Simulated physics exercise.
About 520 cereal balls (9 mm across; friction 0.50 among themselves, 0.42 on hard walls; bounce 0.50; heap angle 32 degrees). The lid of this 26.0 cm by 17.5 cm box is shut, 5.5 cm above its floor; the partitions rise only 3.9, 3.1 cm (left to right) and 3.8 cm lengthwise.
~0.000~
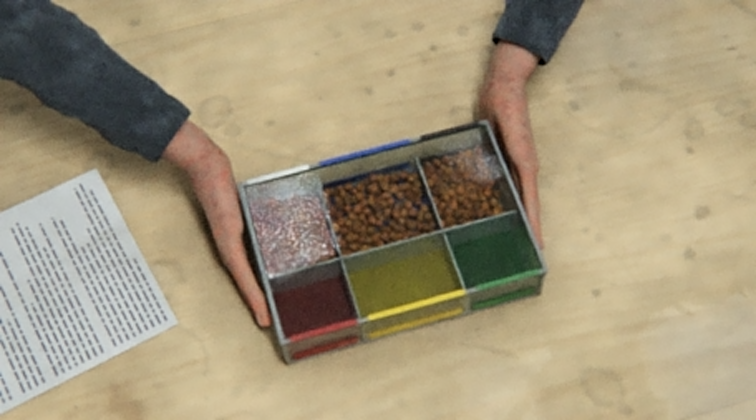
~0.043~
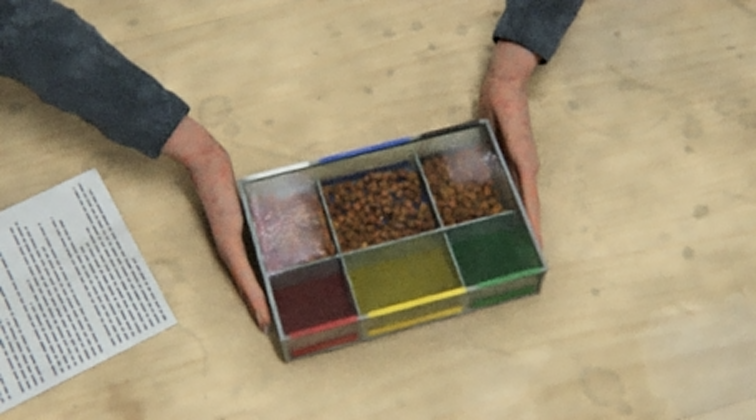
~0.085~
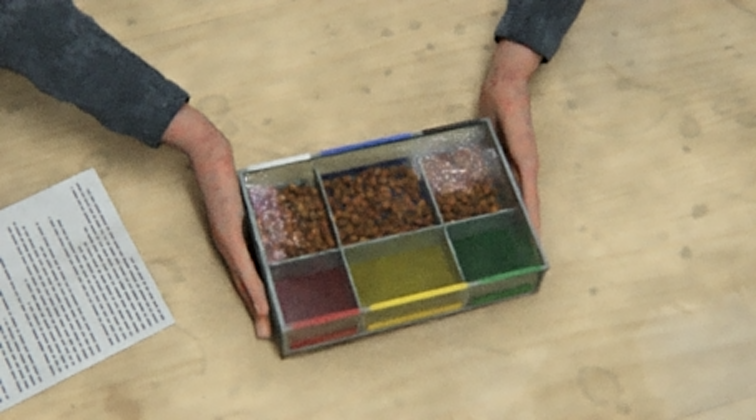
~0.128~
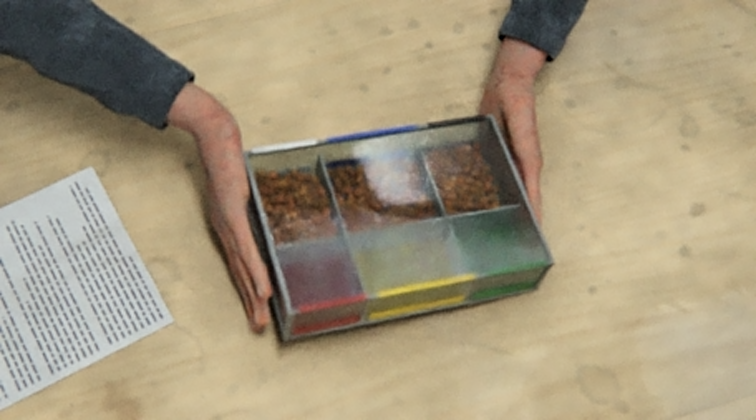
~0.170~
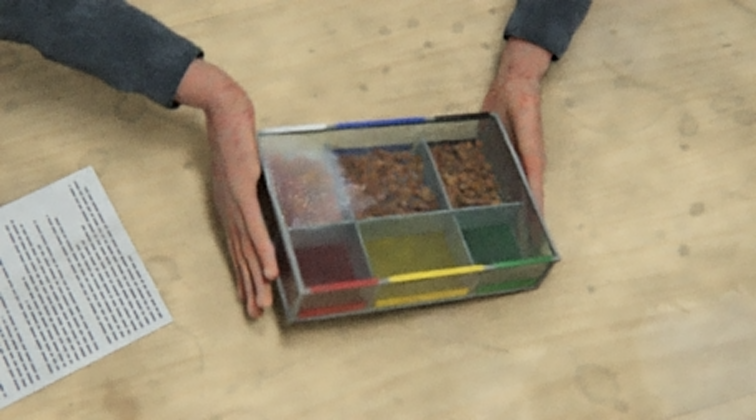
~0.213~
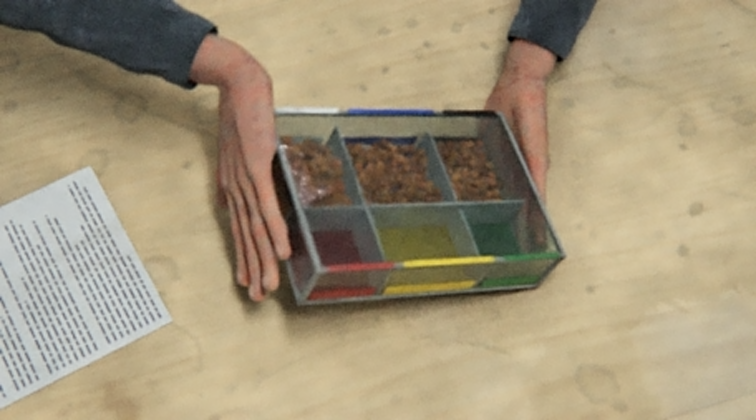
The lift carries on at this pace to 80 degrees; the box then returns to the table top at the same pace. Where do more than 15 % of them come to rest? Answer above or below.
Red compartment: Below; blue compartment: Above; green compartment: Below; yellow compartment: Below; white compartment: Above; black compartment: Above.
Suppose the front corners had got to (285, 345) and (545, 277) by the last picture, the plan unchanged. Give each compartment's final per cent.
Red 5; blue 30; green 5; yellow 5; white 30; black 20.
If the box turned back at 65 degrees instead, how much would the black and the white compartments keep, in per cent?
Then: Black 35, white 35.
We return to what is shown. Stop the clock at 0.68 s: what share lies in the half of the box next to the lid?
Roughly 40 per cent.
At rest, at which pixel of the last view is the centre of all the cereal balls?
Around (417, 196).
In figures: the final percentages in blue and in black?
Blue 20; black 50.
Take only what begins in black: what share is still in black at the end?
Roughly 100 per cent.
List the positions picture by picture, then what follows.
In the first frame, box tilt 0 degrees, front corners at (284, 341) and (543, 269); blue 35 %, white 40 %, black 25 %.
In the second frame, box tilt 1 degrees, front corners at (284, 337) and (544, 268).
In the third frame, box tilt 5 degrees, front corners at (285, 328) and (545, 266), lowest corner right back.
In the fourth frame, box tilt 11 degrees, front corners at (292, 311) and (550, 261), lowest corner right back.
In the fifth frame, box tilt 17 degrees, front corners at (304, 291) and (556, 258), lowest corner right back.
In the sixth frame, box tilt 24 degrees, front corners at (320, 269) and (562, 255), lowest corner right back; blue 35 %, white 40 %, black 25 %. The box's pace is about 155 degrees a second.
After 0.68 s, tilt 78 degrees; blue 30 %, white 35 %, black 35 %.
Then, at 1.00 s, tilt 31 degrees; blue 20 %, white 30 %, black 50 %.
Then, at 1.41 s, tilt 0 degrees; blue 20 %, white 30 %, black 50 %.
In the end, at 1.9 s, red 0 %, blue 20 %, green 0 %, yellow 0 %, white 30 %, black 50 %.
